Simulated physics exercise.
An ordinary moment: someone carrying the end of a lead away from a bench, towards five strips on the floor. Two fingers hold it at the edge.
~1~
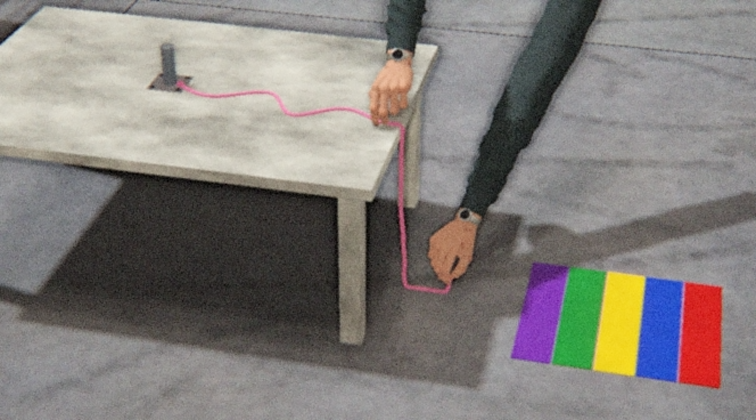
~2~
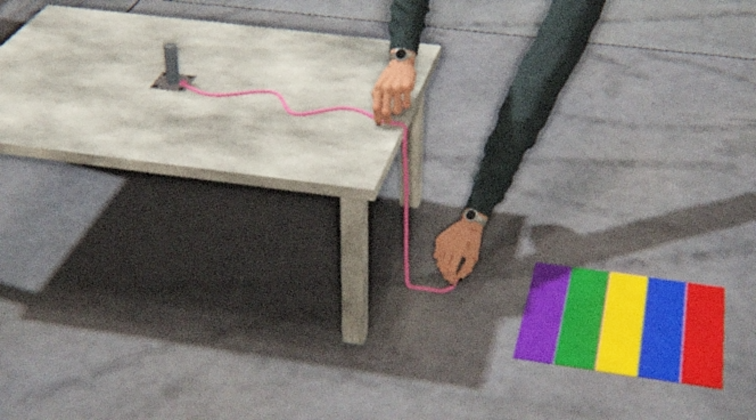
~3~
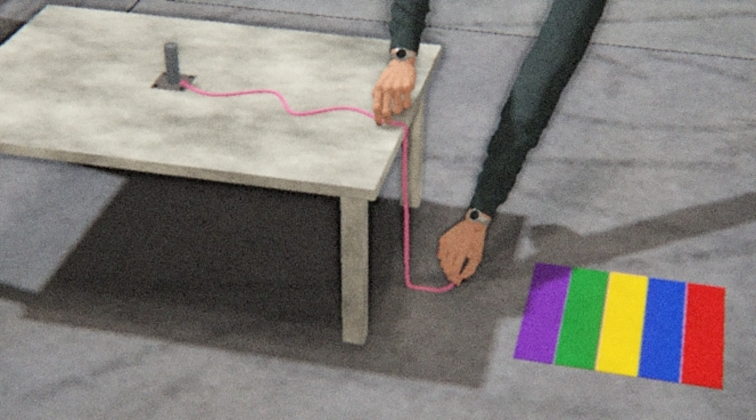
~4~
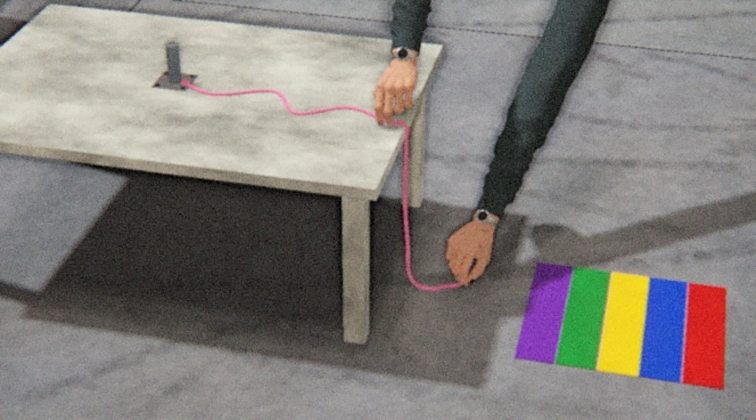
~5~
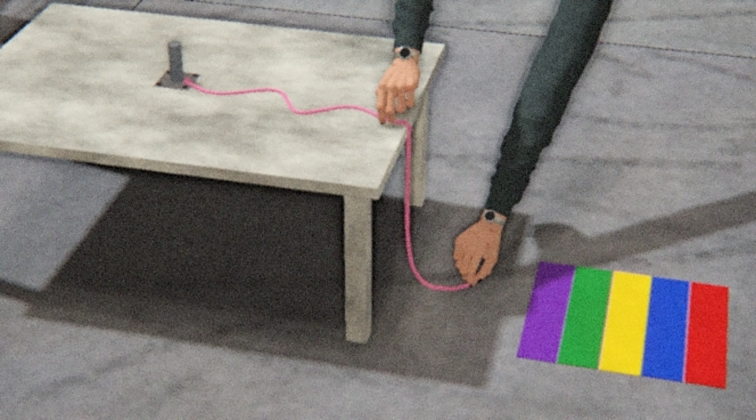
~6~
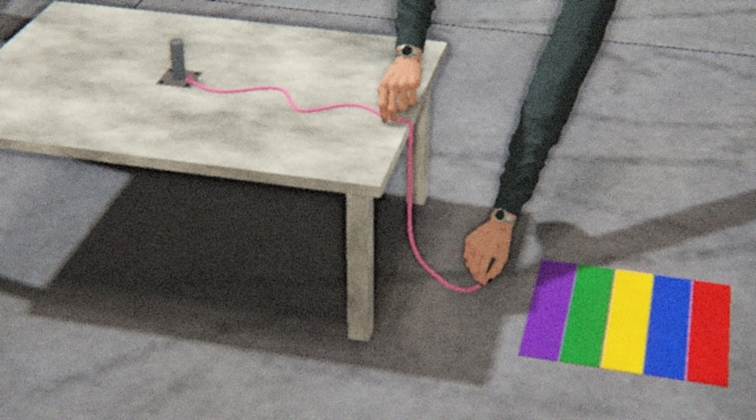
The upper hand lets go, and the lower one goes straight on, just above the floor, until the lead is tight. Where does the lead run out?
Over yellow.
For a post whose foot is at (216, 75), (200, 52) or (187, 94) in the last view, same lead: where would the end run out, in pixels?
Try by try, around (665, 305), (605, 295) and (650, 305).
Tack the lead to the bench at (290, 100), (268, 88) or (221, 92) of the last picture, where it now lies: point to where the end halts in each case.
The places are (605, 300), (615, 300) and (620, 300).
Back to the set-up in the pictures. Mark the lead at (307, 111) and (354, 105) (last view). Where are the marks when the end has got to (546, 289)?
At (339, 107), then (384, 114).
Soon after, end near (546, 289); over purple.
After that, end near (597, 297); over green.
At the stop, end near (628, 301); over yellow. The end stops over the yellow strip.
